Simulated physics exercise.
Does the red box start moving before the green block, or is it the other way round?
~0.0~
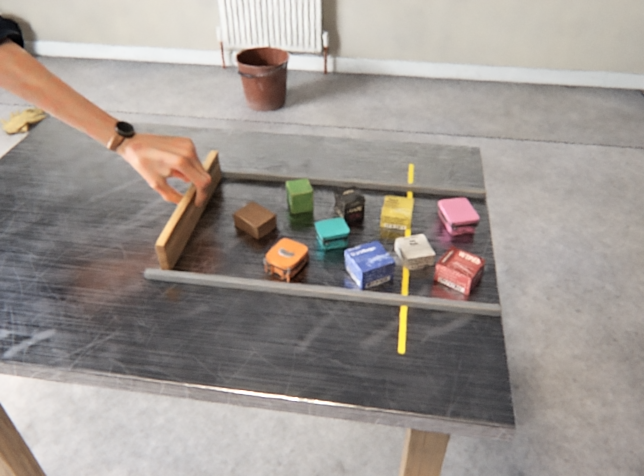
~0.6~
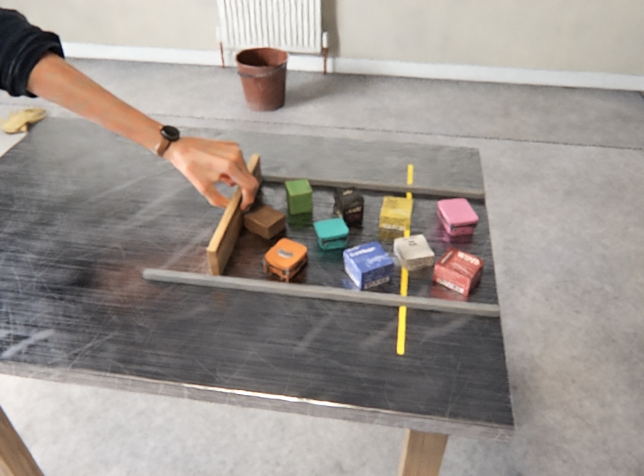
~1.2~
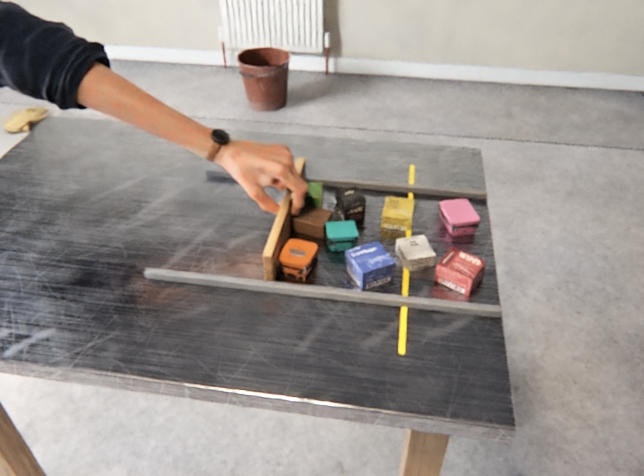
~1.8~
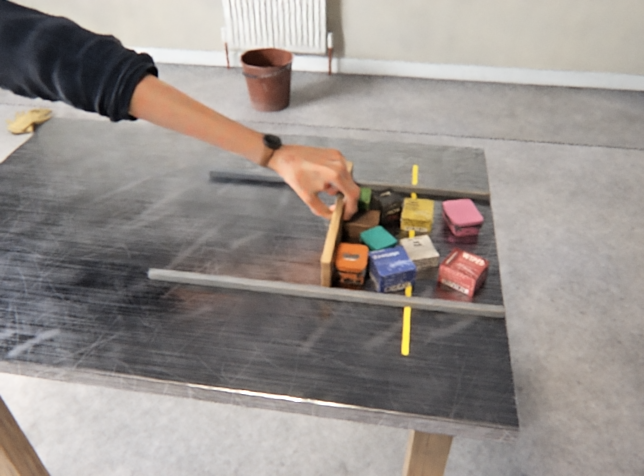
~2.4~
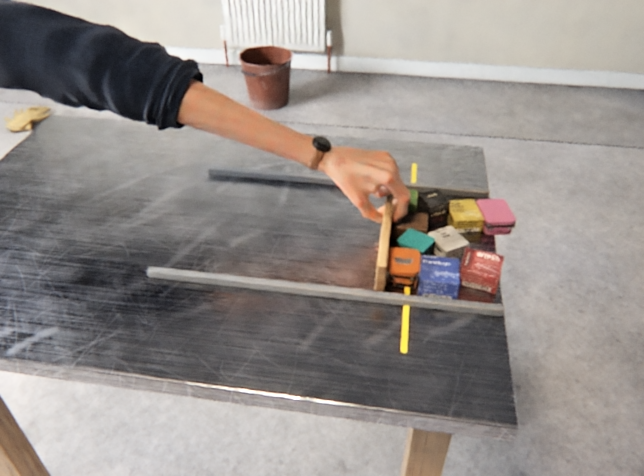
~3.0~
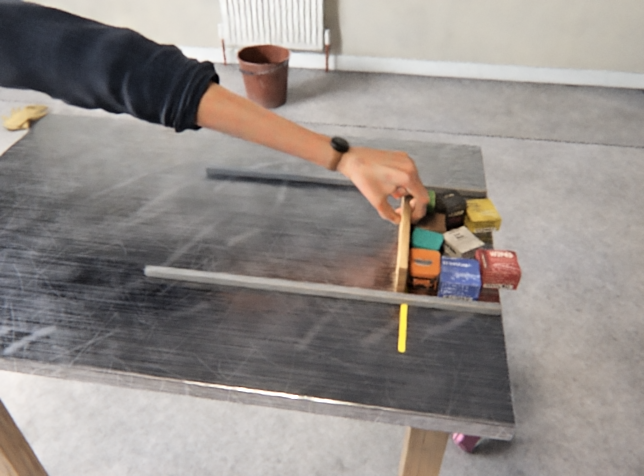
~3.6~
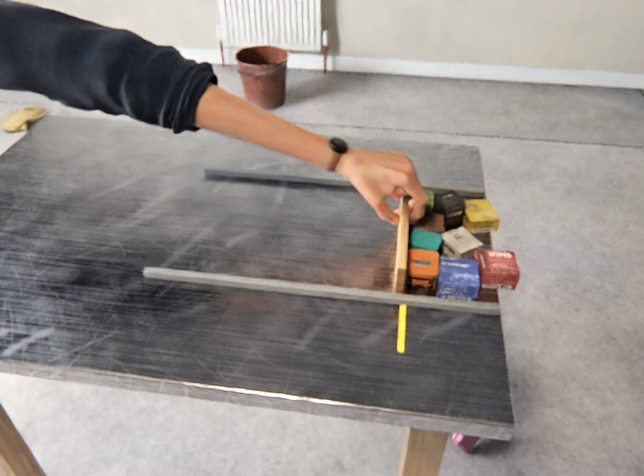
The green block starts moving first, as the board closes in on it, and the red box only shifts later on.
